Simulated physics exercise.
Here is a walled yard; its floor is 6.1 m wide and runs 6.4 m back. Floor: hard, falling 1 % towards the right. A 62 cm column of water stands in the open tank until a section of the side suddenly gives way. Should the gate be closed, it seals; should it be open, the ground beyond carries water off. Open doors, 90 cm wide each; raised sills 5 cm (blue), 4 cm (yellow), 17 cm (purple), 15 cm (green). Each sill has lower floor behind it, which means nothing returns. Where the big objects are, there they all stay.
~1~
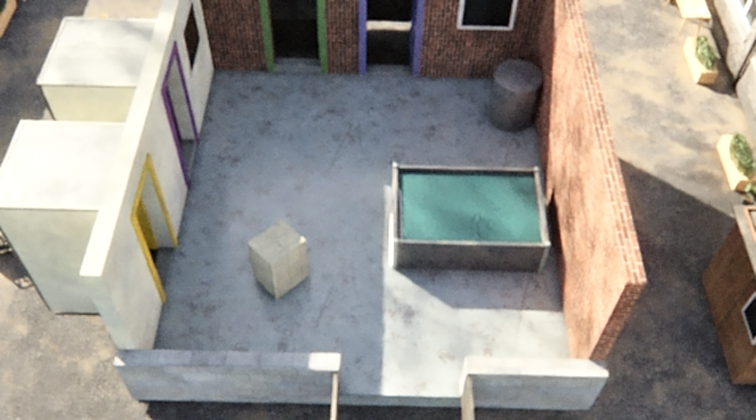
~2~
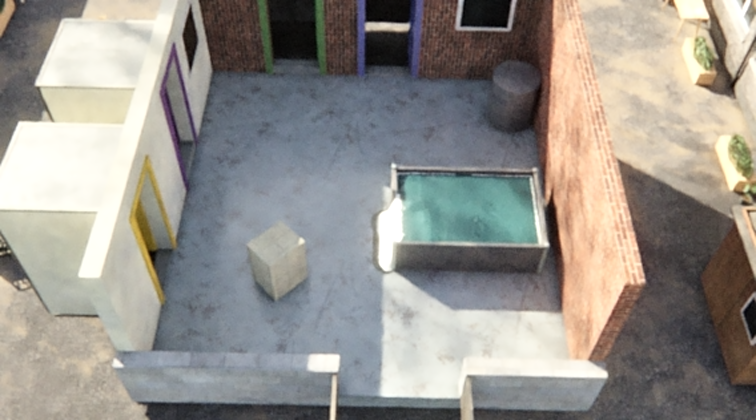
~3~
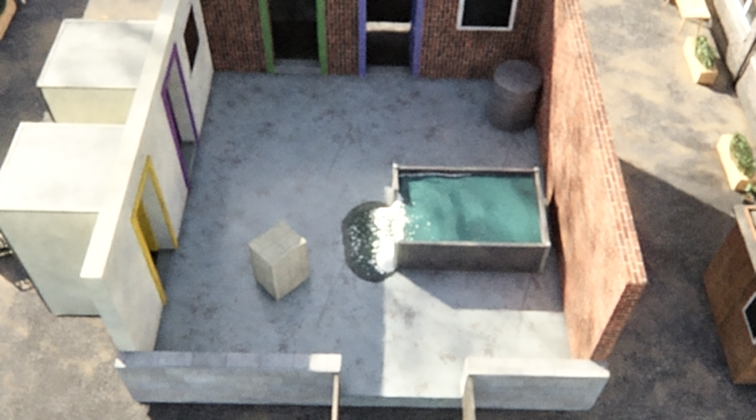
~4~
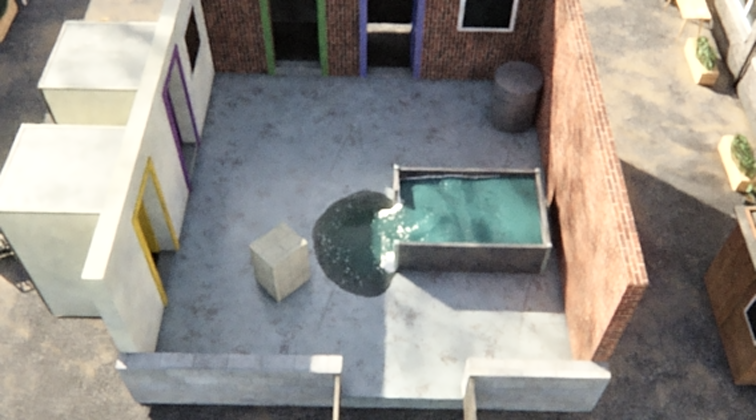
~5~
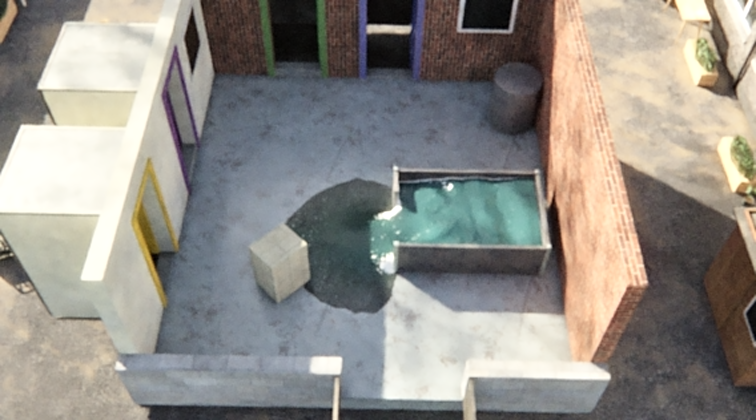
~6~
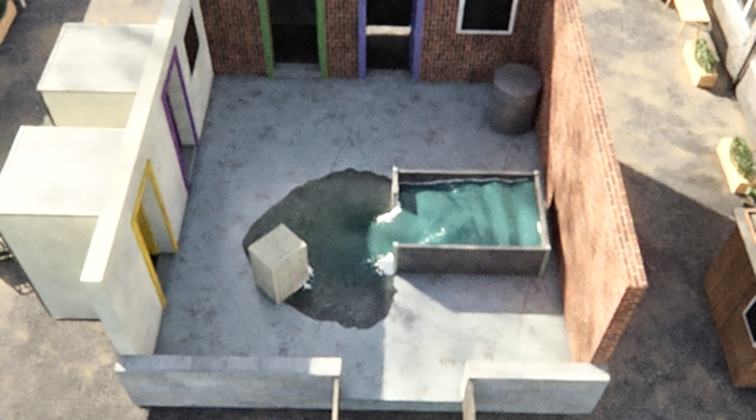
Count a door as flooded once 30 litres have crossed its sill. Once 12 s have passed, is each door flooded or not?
At that moment the blue door is not flooded, the yellow door is flooded, the purple door is not flooded, the green door is not flooded.
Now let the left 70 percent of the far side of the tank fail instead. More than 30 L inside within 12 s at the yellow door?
So for yellow: No.
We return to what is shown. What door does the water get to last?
The blue door.
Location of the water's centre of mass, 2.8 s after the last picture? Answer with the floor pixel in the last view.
The water's centre sits at about (328, 234).
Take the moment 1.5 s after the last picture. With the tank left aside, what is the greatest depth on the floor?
It tops out at some 28 cm.
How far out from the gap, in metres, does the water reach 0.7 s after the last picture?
3.6 m.
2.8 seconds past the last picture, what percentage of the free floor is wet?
I'd guess around 45 %.
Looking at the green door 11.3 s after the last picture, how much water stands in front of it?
Depth: ~ 5.0 cm.
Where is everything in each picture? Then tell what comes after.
The first frame shows still water, 62 cm deep, in the open tank at (468, 207).
In the second frame, water pours out at (395, 234) and has run 0.6 m, to (382, 214); typically 9 cm deep outside, 62 cm at the open tank's back.
In the third frame, the front is at (358, 210), 0.9 m from the gap at (396, 234); 0.9 m2 of floor is under water; 62 cm left at the back of the open tank.
In the fourth frame, water pours out at (397, 236) and has run 1.3 m, to (318, 231); typically 7 cm deep outside, 62 cm at the open tank's back.
In the fifth frame, the front is at a hidden place, 1.8 m from the gap at (397, 237); 3.1 m2 of floor is under water; 62 cm left at the back of the open tank.
In the sixth frame, water pours out at (396, 238) and has run 2.4 m, to (249, 249); typically 5 cm deep outside, 60 cm at the open tank's back.
Then, 0.7 s after the last picture water covers 25 % of the floor and is deepest (33 cm) near (391, 250); blue door not reached, yellow door 5 cm at the sill, 2 L in, purple door not reached, green door not reached.
Then, 1.5 s after the last picture water covers 35 % of the floor and is deepest (28 cm) near (300, 266); blue door not reached, yellow door 10 cm at the sill, 14 L in, purple door 19 cm at the sill, 0 L in, green door not reached.
Then, 2.8 s after the last picture water covers 45 % of the floor and is deepest (26 cm) near (214, 78); blue door not reached, yellow door 10 cm at the sill, 39 L in, purple door 16 cm at the sill, 6 L in, green door 5 cm at the sill, 0 L in.
Then, 6.3 s after the last picture water covers 85 % of the floor and is deepest (14 cm) near (521, 87); blue door 4 cm at the sill, 0 L in, yellow door 6 cm at the sill, 95 L in, purple door 8 cm at the sill, 7 L in, green door 8 cm at the sill, 0 L in.
Then, 11.3 s after the last picture water covers 95 % of the floor and is deepest (12 cm) near (524, 106); blue door 4 cm at the sill, 0 L in, yellow door 3 cm at the sill, 101 L in, purple door 4 cm at the sill, 7 L in, green door 5 cm at the sill, 0 L in.
